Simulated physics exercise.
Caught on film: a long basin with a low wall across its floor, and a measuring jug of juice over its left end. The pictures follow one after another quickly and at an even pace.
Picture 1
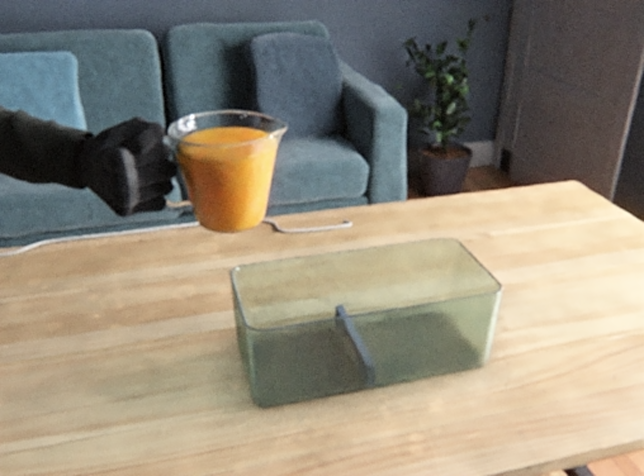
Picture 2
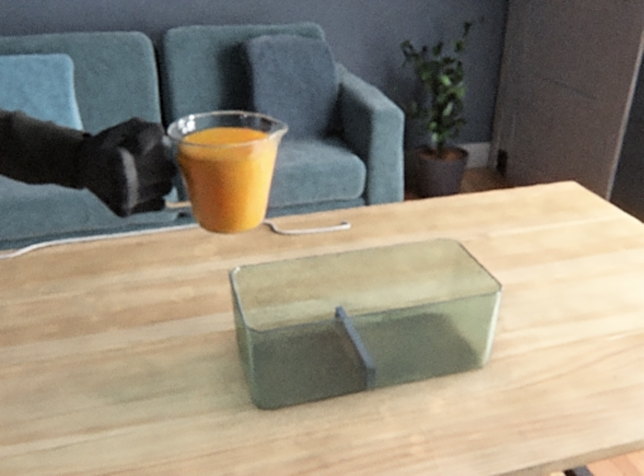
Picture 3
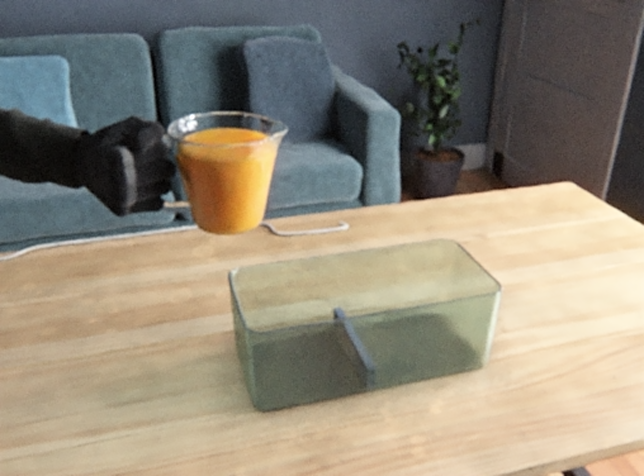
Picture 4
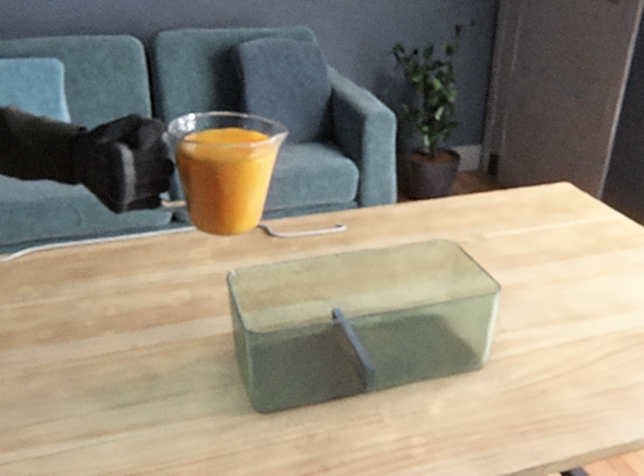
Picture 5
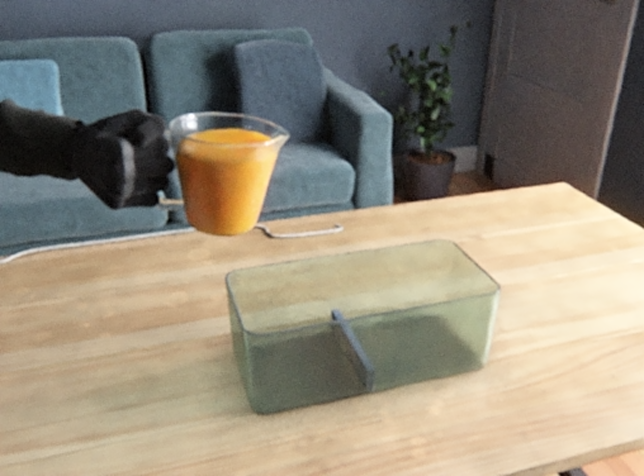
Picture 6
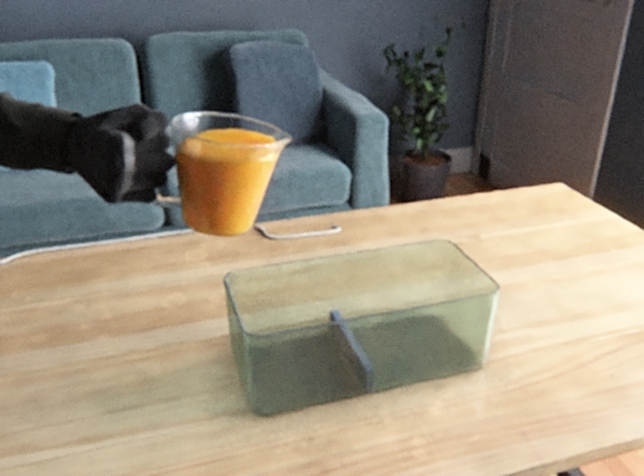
A measuring jug of orange juice, held by a black-gloved hand above the left end of a long, clear basin with a low wall across its floor, stayed level at first, then tilted slightly to the right.
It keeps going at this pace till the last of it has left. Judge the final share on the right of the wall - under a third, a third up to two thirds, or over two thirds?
Most likely the amount right of the wall will lie in the middle range, one third to two thirds.
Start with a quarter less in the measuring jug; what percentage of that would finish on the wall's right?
Roughly 30 percent.
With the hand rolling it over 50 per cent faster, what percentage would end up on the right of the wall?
It comes to near 35 per cent.
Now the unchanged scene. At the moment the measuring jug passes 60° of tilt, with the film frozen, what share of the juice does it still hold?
Remaining fraction: Approx. 75 %.
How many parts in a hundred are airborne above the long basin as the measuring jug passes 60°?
Roughly 20 percent.
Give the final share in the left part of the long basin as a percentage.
About 50 percent.
A moment on, the tilt is 60° and 75 per cent is still to pour, 2 is left of the wall and 2 right of it.
Next, the tilt is 92° and 22 per cent is still to pour, 18 is left of the wall and 39 right of it.
Then the tilt is 98° and 1 per cent is still to pour, 48 is left of the wall and 48 right of it.
Later the tilt is 98° and 0 per cent is still to pour, 49 is left of the wall and 49 right of it.
In the end 49 per cent lies left of the wall, 49 right of it and 1 outside.
